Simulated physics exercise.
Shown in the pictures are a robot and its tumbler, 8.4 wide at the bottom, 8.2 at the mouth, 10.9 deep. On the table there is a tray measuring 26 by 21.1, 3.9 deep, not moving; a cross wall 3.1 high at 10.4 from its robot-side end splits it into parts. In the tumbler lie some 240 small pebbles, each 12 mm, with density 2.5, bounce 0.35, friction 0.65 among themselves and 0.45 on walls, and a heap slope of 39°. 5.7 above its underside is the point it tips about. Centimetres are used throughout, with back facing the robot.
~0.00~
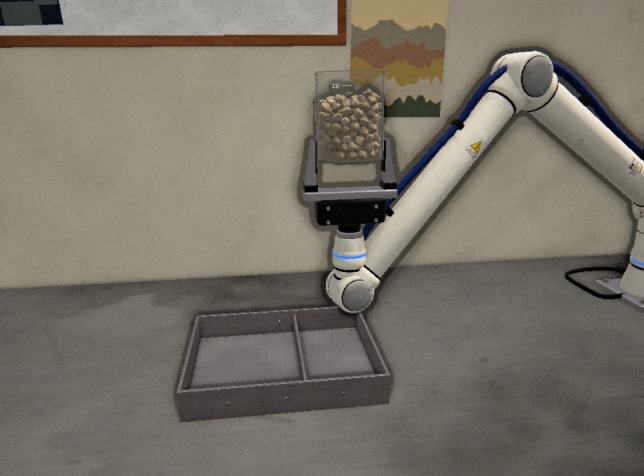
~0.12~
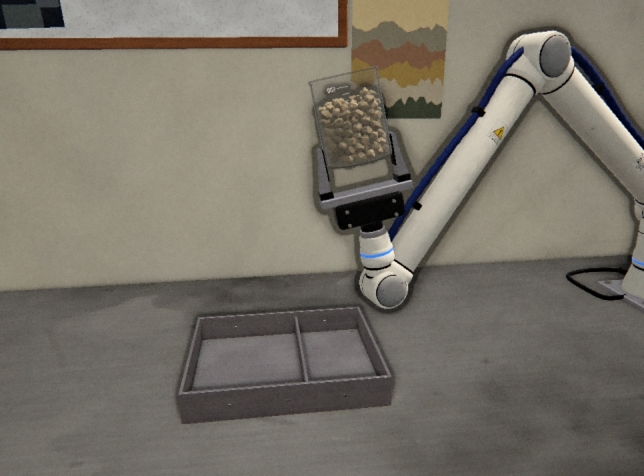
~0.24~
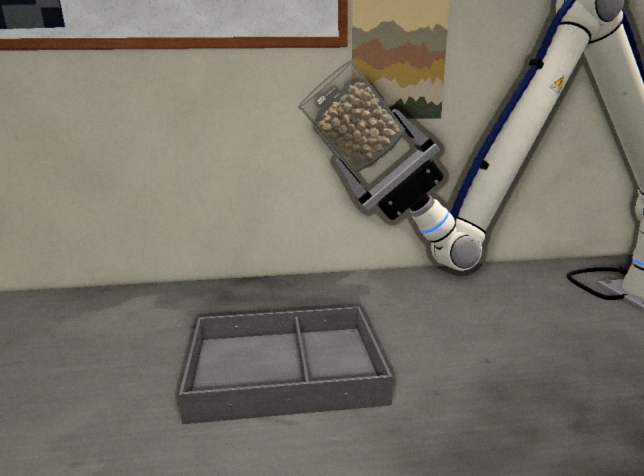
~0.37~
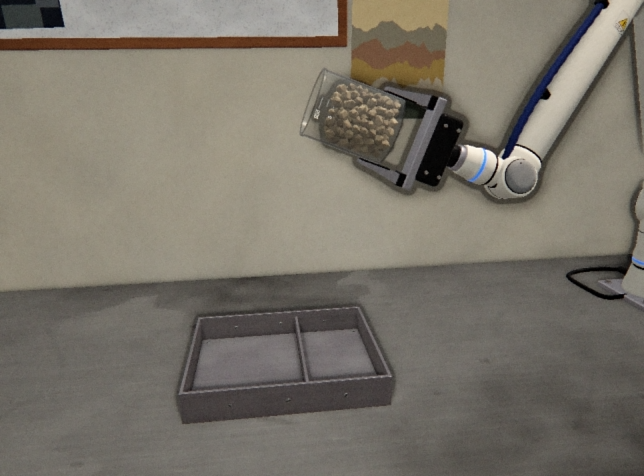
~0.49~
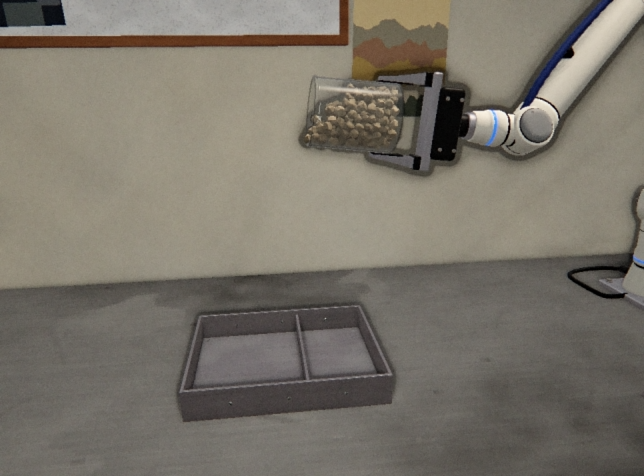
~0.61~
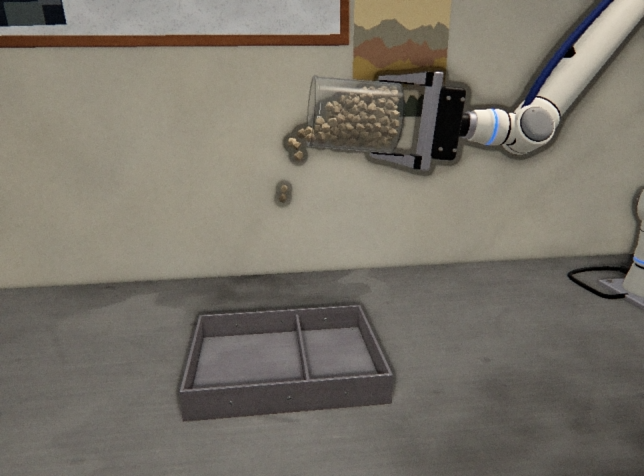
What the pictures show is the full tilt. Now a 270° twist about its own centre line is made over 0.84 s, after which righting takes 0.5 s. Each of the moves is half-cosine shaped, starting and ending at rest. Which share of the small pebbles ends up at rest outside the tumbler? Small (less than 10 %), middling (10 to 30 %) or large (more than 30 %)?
Middling.
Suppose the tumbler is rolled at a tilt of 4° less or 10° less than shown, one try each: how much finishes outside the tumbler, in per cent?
You'd get close to 10 per cent, then close to 5 per cent.
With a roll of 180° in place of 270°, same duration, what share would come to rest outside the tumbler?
Estimate: Near 10 %.
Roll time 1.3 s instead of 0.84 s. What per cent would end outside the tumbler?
Estimated share: Close to 20 %.
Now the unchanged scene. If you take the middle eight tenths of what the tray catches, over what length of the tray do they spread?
It spans something like 12 centimetres, give or take.
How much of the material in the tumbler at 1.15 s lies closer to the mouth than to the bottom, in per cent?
Close to 35 per cent sits in the mouth half.
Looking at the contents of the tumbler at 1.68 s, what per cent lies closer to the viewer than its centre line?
Roughly 60 in every hundred.
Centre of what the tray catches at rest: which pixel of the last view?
In the last view, around (269, 365).
By 1.15 s, tipped 84°, highest piece 39 above the table; 226 in the tumbler, 9 in the far-side part, 6 in flight or on a rim.
By 1.68 s, tipped 47°, highest piece 39 above the table; 203 in the tumbler, 37 in the far-side part, 1 in flight or on a rim.
By 2.15 s, upright, highest piece 40 above the table; 203 in the tumbler, 38 in the far-side part.
By 2.85 s, upright, highest piece 40 above the table; 203 in the tumbler, 38 in the far-side part.
Final count, 203 in the tumbler, 38 in the far-side part. That is 16 % outside the tumbler.
